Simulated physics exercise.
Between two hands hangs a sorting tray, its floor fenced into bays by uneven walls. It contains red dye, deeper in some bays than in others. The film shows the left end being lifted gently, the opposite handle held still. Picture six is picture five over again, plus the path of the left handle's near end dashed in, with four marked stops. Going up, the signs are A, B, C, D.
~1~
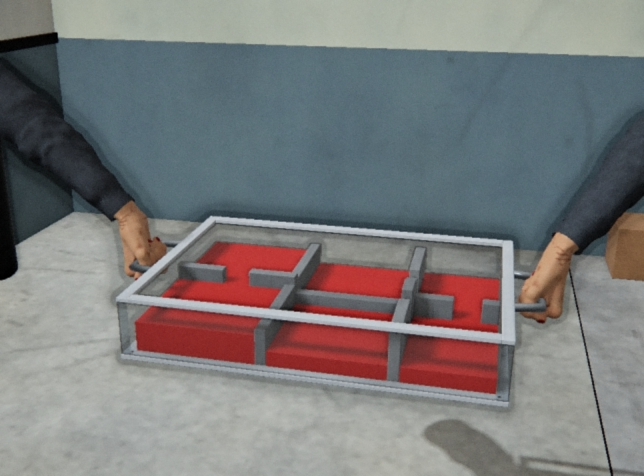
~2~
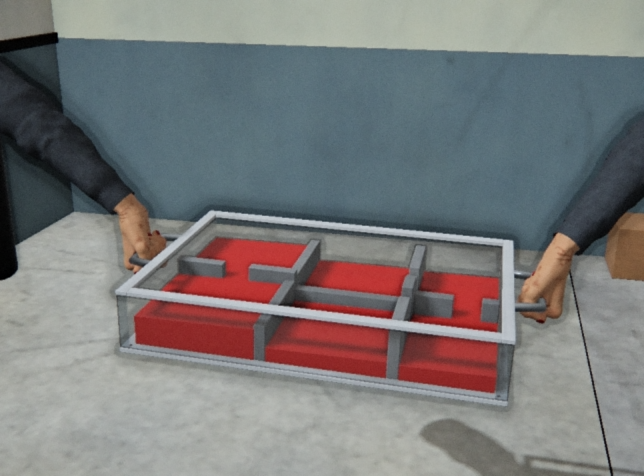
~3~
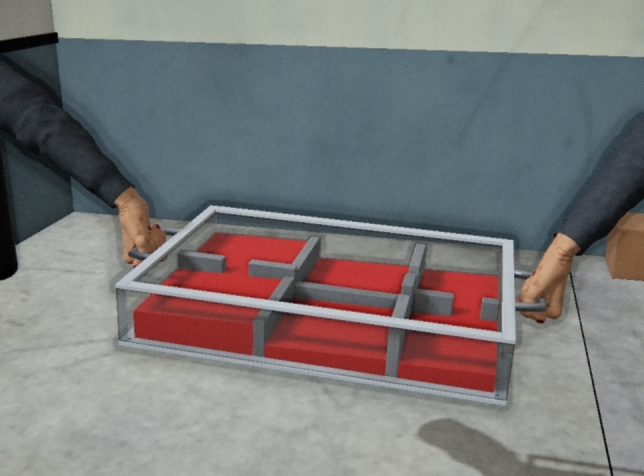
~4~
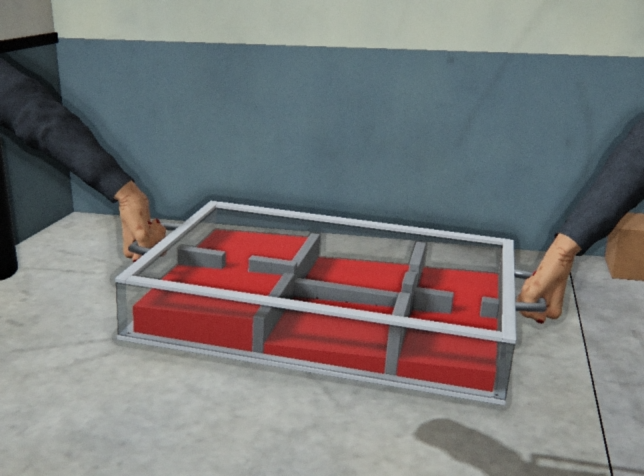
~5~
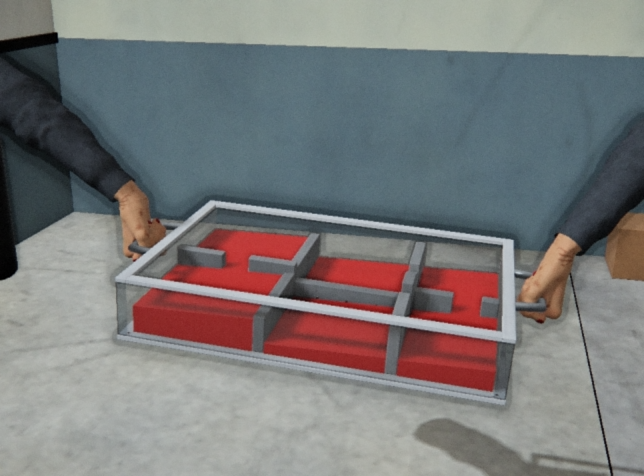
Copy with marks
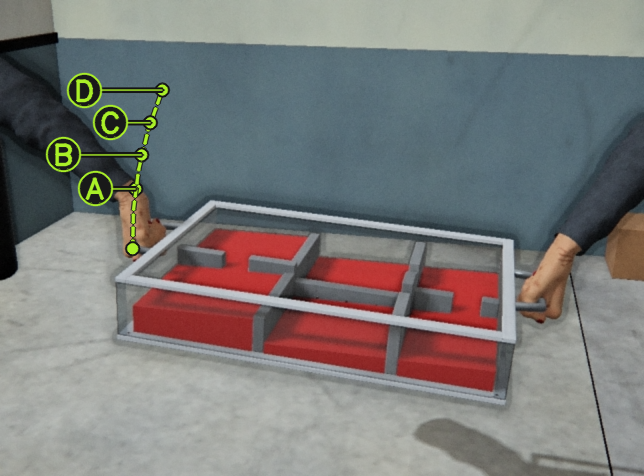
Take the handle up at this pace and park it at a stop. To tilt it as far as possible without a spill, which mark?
Go for B.
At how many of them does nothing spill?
Two of them.
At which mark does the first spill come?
C.
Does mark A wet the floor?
No, that is safe.
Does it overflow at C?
Yes, that goes wrong.
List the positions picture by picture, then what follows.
The tray is level; deepest in the front left bay, at (217, 304), shallowest in the back middle; left handle at (148, 255), in the first frame.
Tipped about 1° down to the right; no wall is crossed; left handle at (148, 249), in the second frame.
Tipped about 2° down to the right; no wall is crossed; left handle at (148, 242), in the third frame.
Tipped about 3° down to the right; no wall is crossed; left handle at (148, 237), in the fourth frame.
Tipped about 3° down to the right; deepest in the front left bay, at (216, 289), shallowest in the back middle; left handle at (148, 236), in the fifth frame.
On the marked copy, A at (135, 188); B at (141, 154); C at (150, 122); D at (162, 90).
If A is chosen, nothing spills; the front left bay holds the most.
If B is chosen, nothing spills; the back right bay holds the most.
If C is chosen, about 12 % goes over the rim.
If D is chosen, about 30 % goes over the rim.
